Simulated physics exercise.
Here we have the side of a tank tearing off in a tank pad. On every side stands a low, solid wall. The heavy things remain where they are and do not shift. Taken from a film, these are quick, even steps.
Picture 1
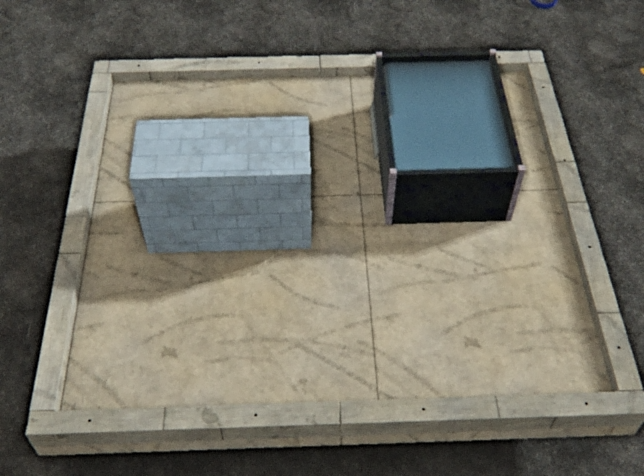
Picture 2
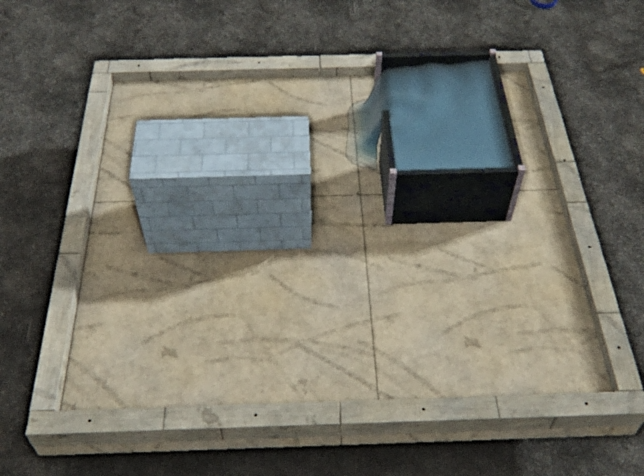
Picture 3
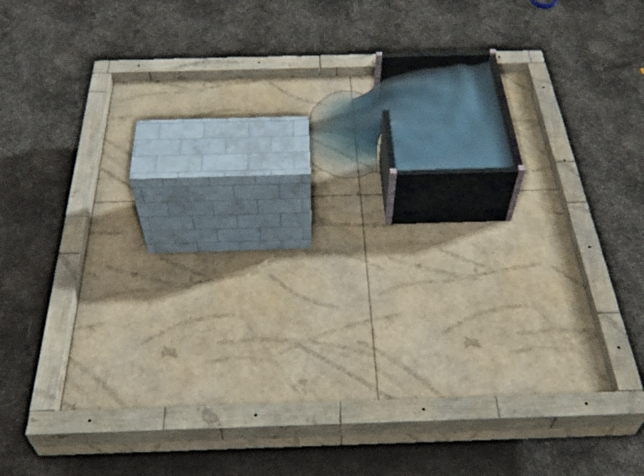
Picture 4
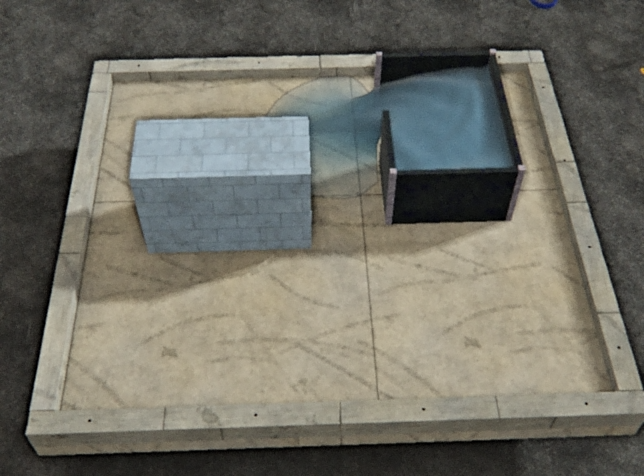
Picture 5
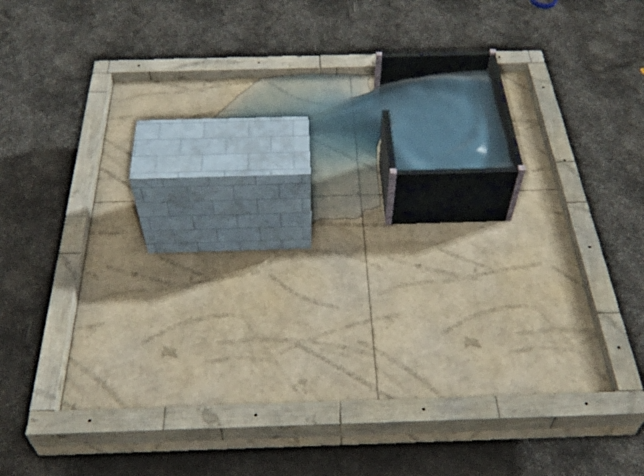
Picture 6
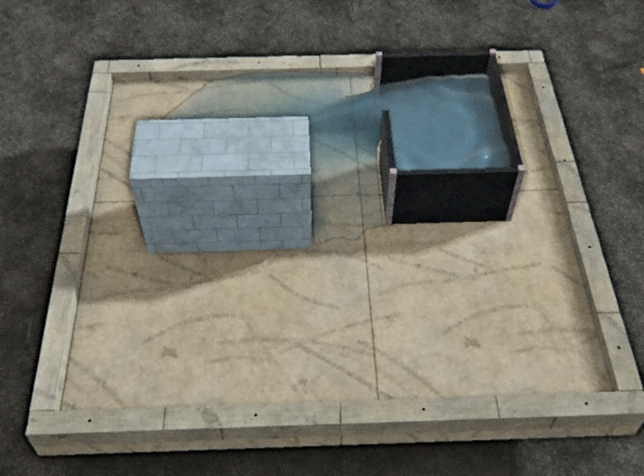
In a low-walled tank pad, water pouring from the torn left side of a dark tank and spreading around a grey block.
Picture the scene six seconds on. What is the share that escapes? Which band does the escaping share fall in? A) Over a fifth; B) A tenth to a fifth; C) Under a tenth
A.
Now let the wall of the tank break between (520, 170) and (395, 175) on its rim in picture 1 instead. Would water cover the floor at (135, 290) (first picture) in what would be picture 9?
Untouched.
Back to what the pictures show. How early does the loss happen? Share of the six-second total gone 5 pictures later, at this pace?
Roughly 0 %.
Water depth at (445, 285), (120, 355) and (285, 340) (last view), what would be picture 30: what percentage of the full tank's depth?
About 0 per cent, then 4 per cent, then 0 per cent.
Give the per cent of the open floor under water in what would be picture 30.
It comes to 50 per cent.
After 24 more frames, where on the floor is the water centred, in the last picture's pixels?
Around pixel (274, 171) of the last picture.
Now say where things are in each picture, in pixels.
In the first picture, still water in the tank at (445, 115).
In the second picture, water pours out at (382, 116) and has run to (368, 102).
In the third picture, water pours out at (382, 120) and has run to (312, 149).
In the fourth picture, the front is at a hidden place, out from the gap at (382, 121).
In the fifth picture, water pours out at (382, 121) and has run to a hidden place.
In the sixth picture, water pours out at (382, 121) and has run to a hidden place.
A moment on, water covers 25 % of the floor; the low wall has let 0 % over.
Next, water covers 30 % of the floor; the low wall has let 0 % over.
Then, water covers 35 % of the floor; the low wall has let 15 % over.
Later, water covers 45 % of the floor; the low wall has let 24 % over.
In the end, water covers 60 % of the floor; the low wall has let 26 % over.
